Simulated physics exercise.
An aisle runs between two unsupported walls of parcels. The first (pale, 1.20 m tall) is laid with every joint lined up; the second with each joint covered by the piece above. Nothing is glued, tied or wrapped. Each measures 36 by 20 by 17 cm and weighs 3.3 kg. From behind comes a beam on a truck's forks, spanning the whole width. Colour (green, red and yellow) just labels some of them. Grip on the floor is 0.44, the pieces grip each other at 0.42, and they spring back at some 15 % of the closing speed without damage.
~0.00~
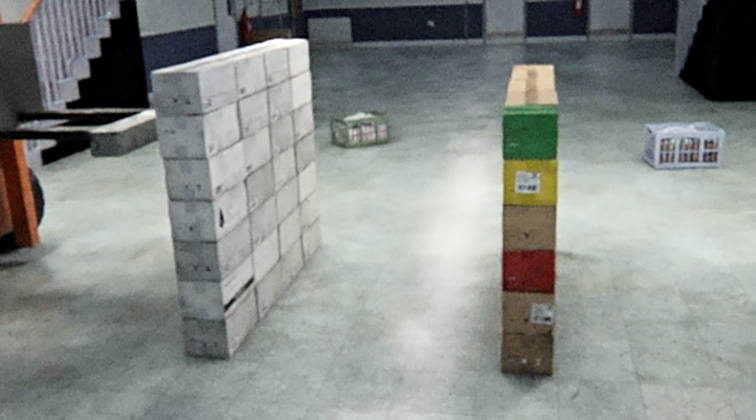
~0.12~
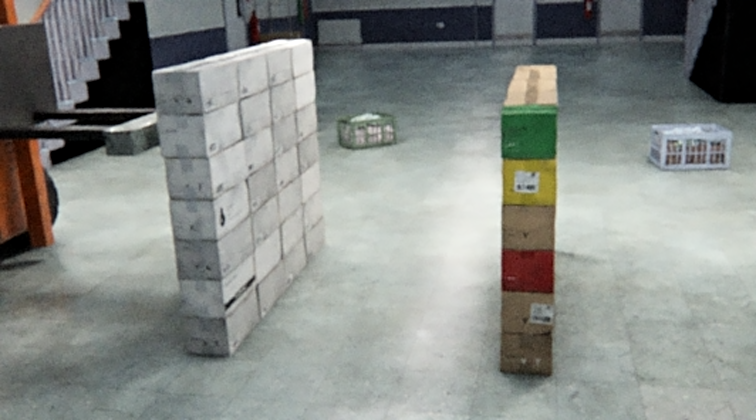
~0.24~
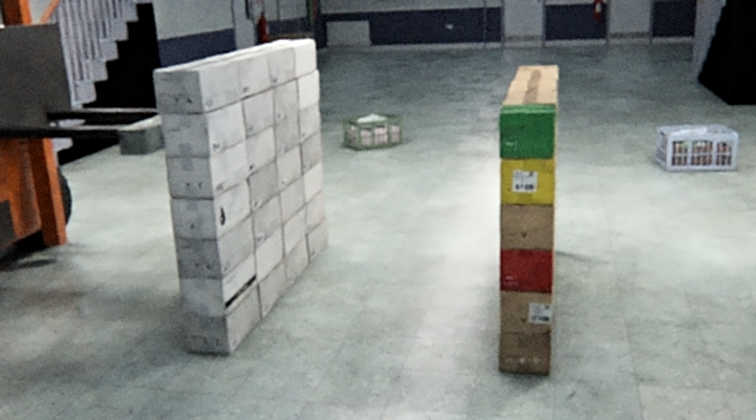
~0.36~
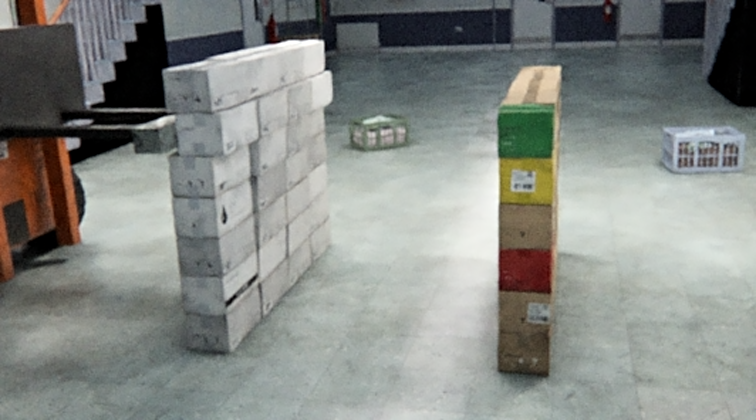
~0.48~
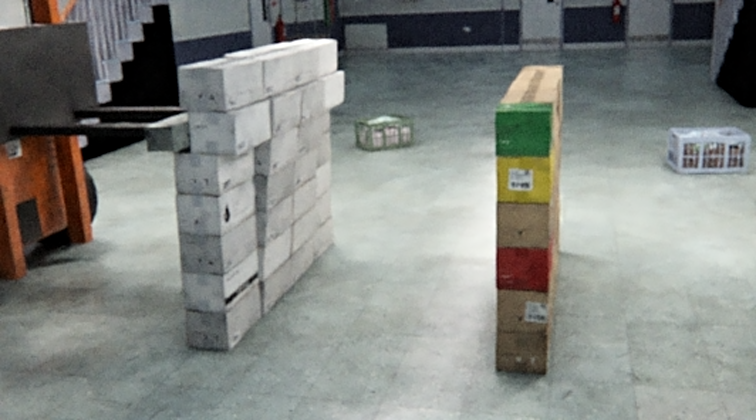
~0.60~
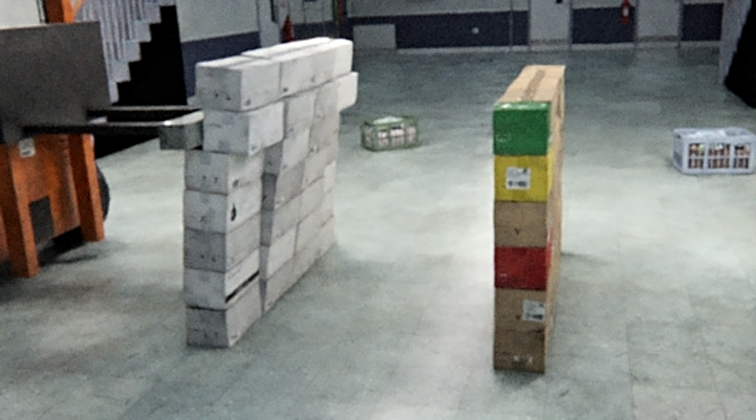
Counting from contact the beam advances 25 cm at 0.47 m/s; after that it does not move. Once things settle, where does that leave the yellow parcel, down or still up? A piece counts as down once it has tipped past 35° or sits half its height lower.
In the end the yellow parcel stays up.
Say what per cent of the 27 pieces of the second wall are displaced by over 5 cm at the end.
Shifted: 40 per cent.
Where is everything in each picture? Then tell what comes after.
In the first frame (pixels give the middle of a visible side; the camera moves round a little), beam (106, 145) 10 cm from the wall; yellow parcel (530, 183); red parcel (528, 272); green parcel (530, 137); none of the others has stirred.
The second frame shows beam (121, 144) 47 mm from the wall; yellow parcel (529, 183).
The third frame shows beam (135, 142) 9 mm in; yellow parcel (527, 182).
The fourth frame shows beam (149, 141) 7 cm in; yellow parcel (526, 182); none of the others has stirred.
The fifth frame shows beam (162, 139) 12 cm in; yellow parcel (523, 181); none of the others has stirred.
The sixth frame shows beam (175, 138) 18 cm in; yellow parcel (521, 179); red parcel (520, 269); green parcel (520, 133); none of the others has stirred.
After 1.02 s, 7 of the pale wall down; none of the 27 parcels of the second wall down; yellow parcel unmoved.
After 1.36 s, 26 of the pale wall down; none of the 27 parcels of the second wall down, 2 disturbed; yellow parcel unmoved.
In the end (2.8 s), 26 of the pale wall down; none of the 27 parcels of the second wall down, 27 disturbed; yellow parcel 37 mm from its place; green parcel 26 mm from its place; red parcel 43 mm from its place. From the last view, middles, yellow parcel near (534, 169), green parcel near (529, 128).
